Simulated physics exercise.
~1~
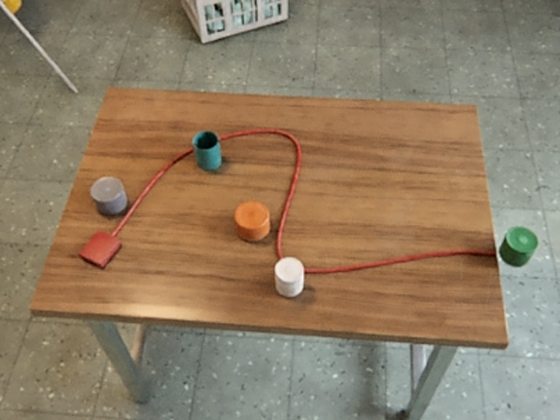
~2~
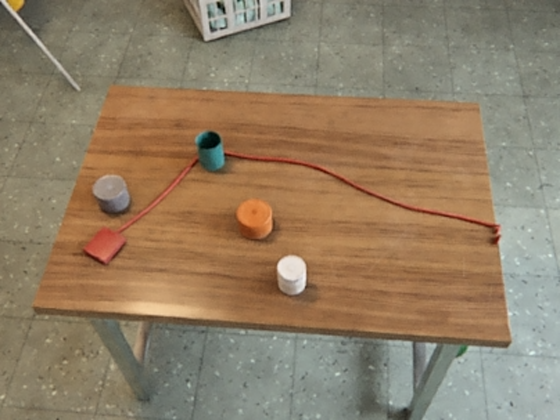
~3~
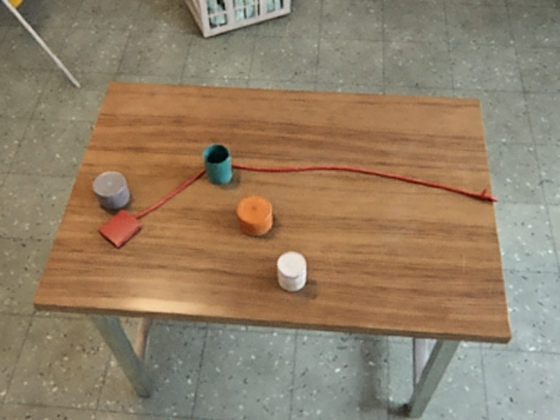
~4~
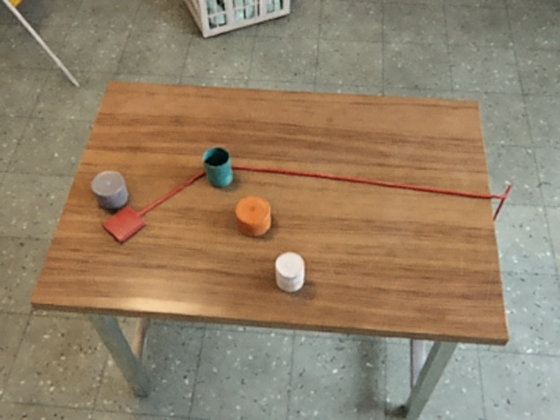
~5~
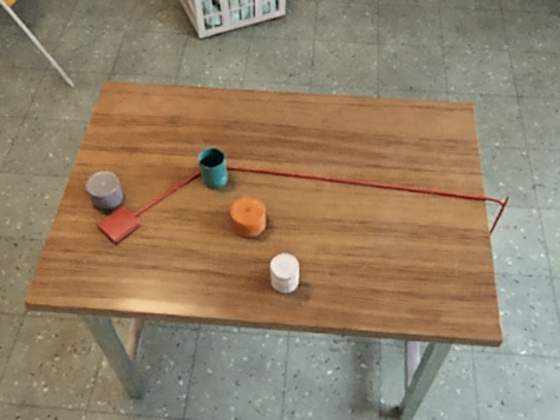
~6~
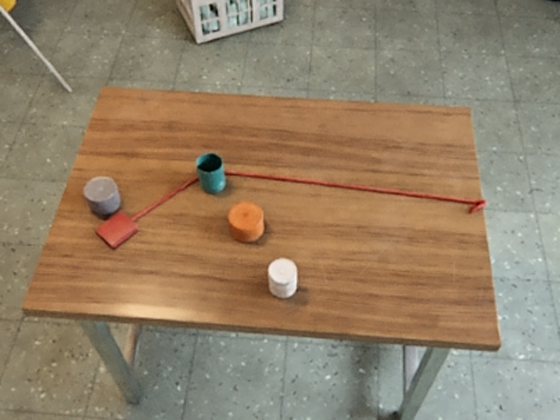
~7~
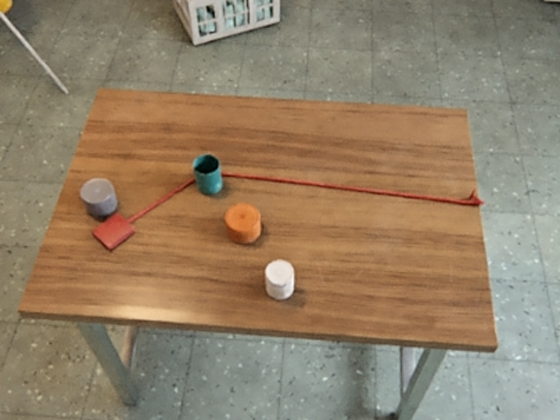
Wooden table with a green cylinder dropping off the right edge, pulling a red cord taut around a teal cup that shifts slightly.
